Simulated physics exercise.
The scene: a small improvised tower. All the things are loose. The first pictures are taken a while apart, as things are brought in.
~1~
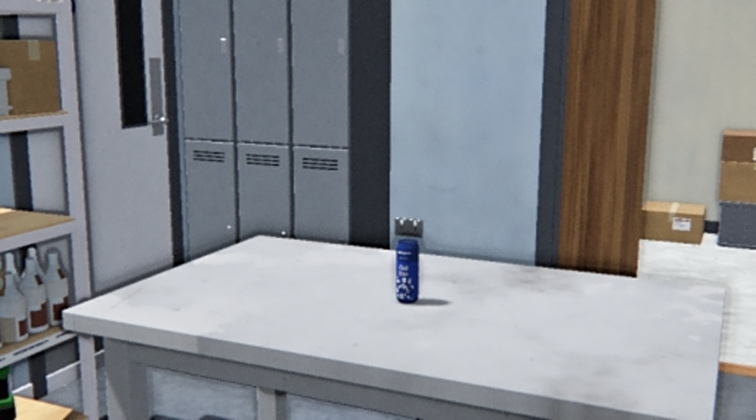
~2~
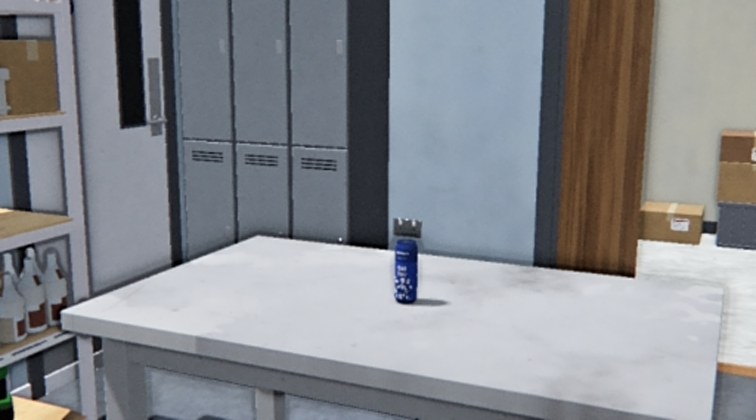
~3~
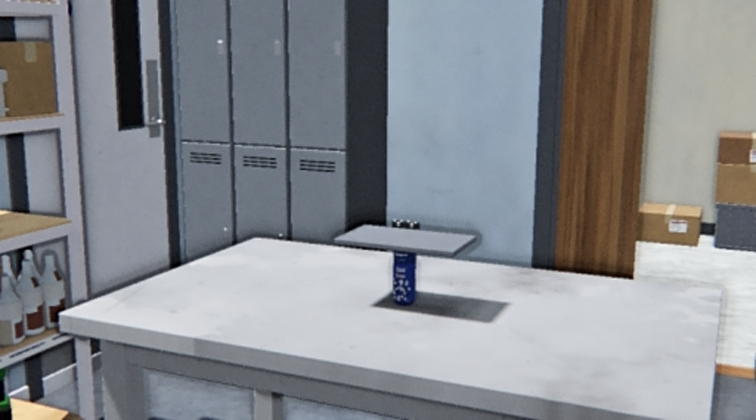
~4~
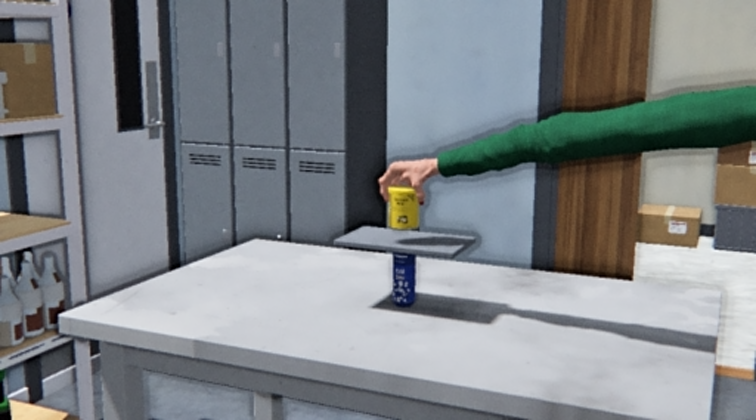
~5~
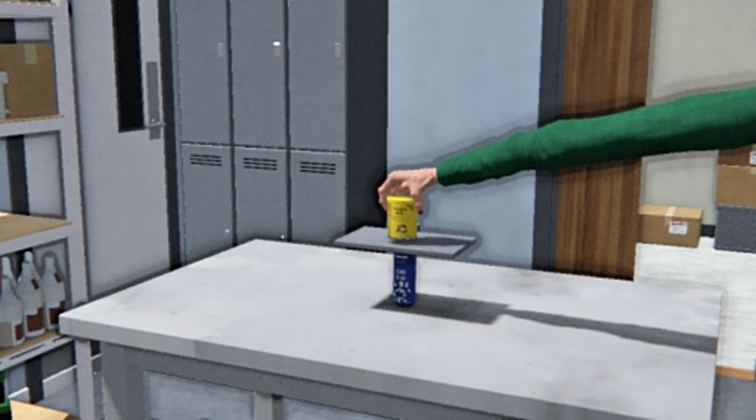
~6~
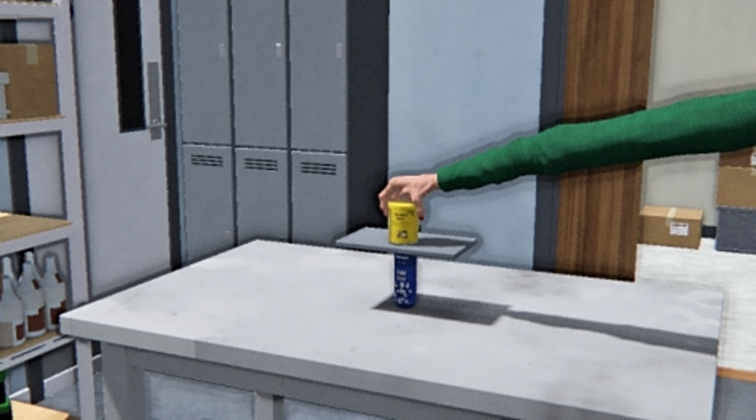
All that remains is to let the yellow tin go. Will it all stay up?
Outcome: The stack stays up.
Then, 0.50 s past the last view, nothing moves.
Then, 1.30 s past the last view, yellow tin resting near (404, 223).
Finally, all 3 still in place. Final places as the last picture's camera would see them, yellow tin near (403, 223). The stack keeps its balance.
